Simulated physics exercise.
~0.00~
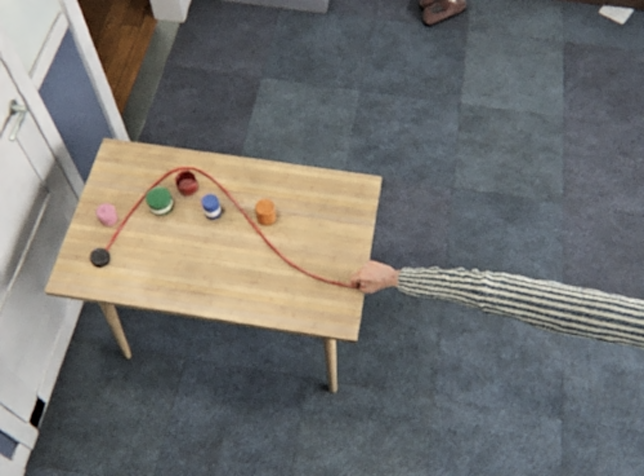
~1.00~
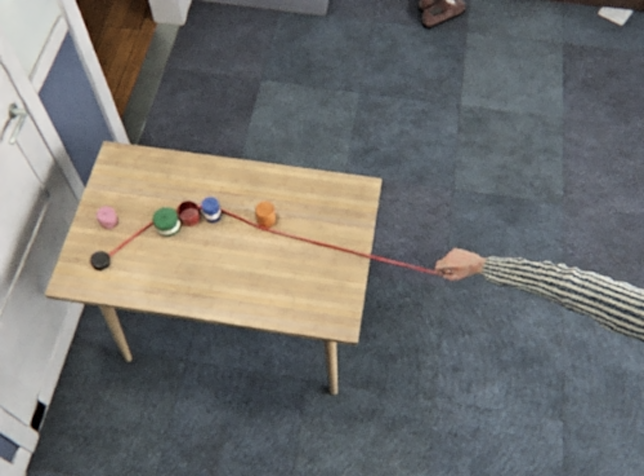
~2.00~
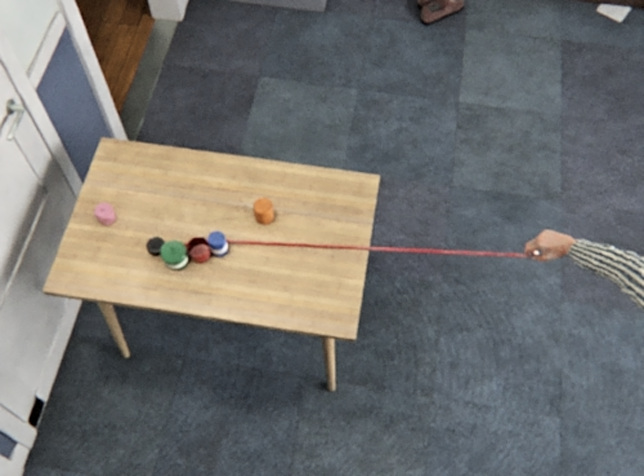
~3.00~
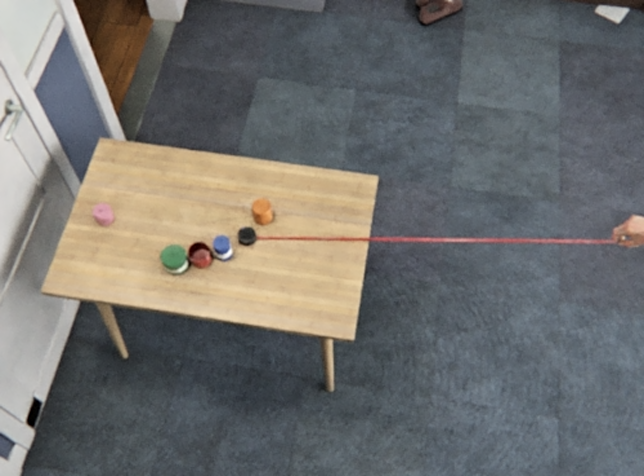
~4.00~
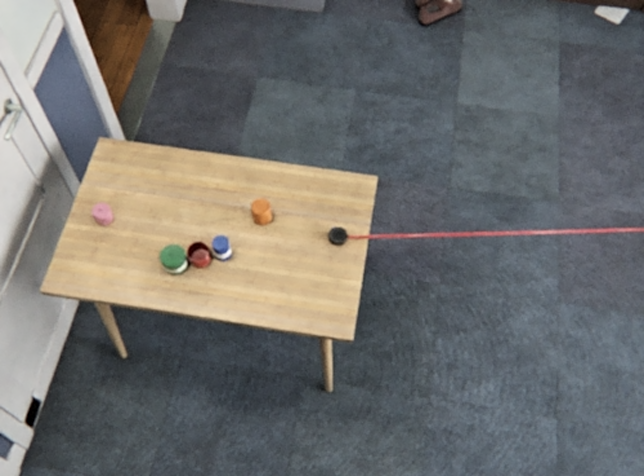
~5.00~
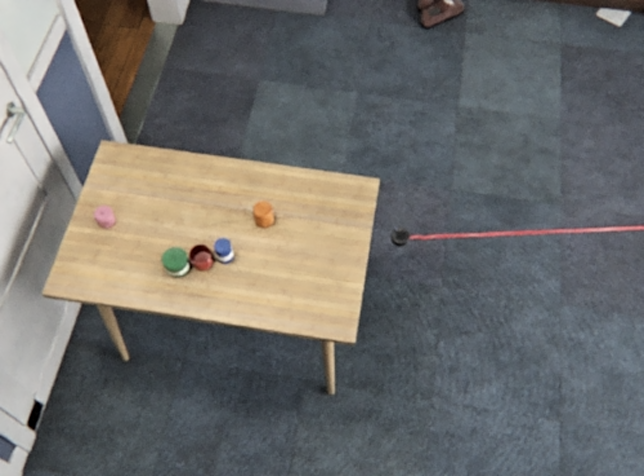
Hand pulling a red cord rightward, dragging green, red and blue containers across a table before a black disc slides off the edge.
